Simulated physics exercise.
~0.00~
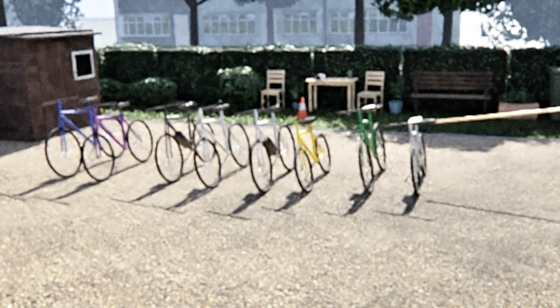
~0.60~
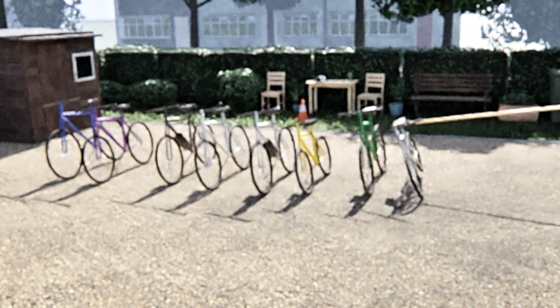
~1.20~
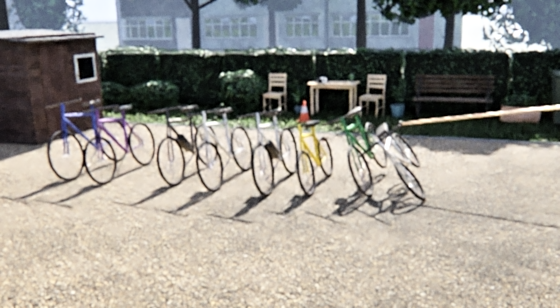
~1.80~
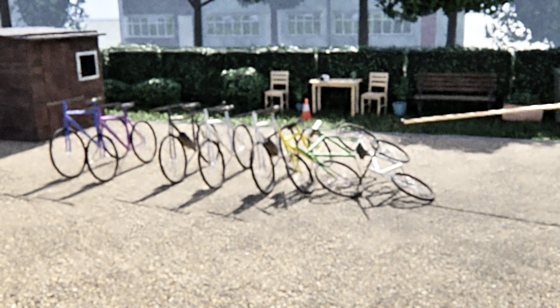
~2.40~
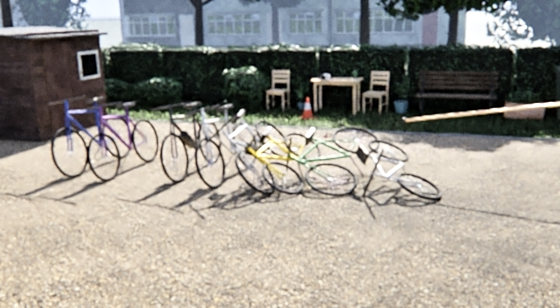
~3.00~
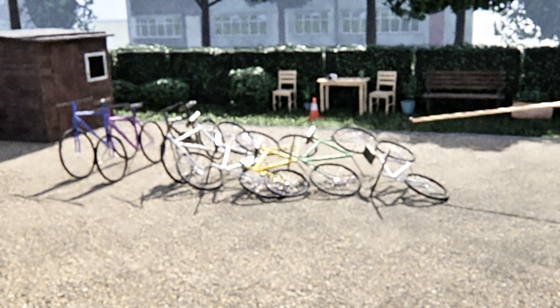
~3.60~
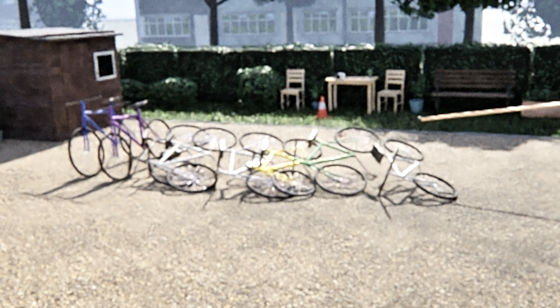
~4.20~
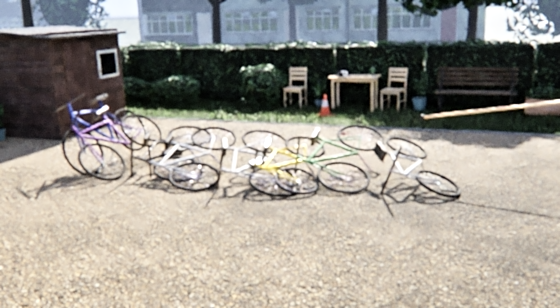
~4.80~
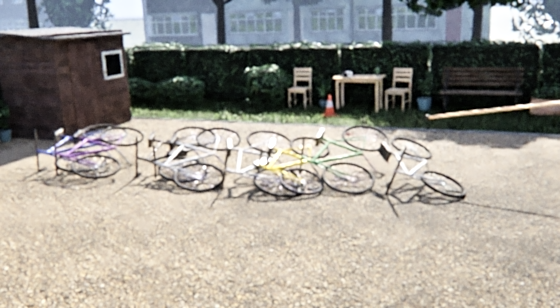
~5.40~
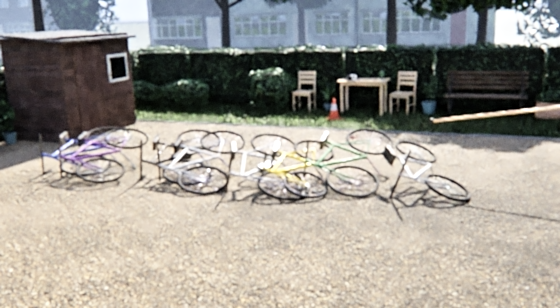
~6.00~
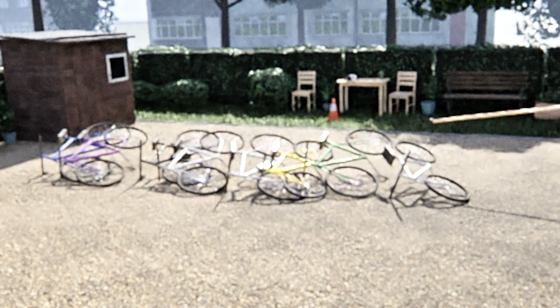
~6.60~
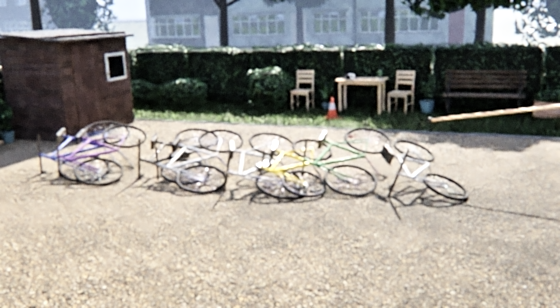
A row of parked bicycles topples leftward one after another until all lie flat.
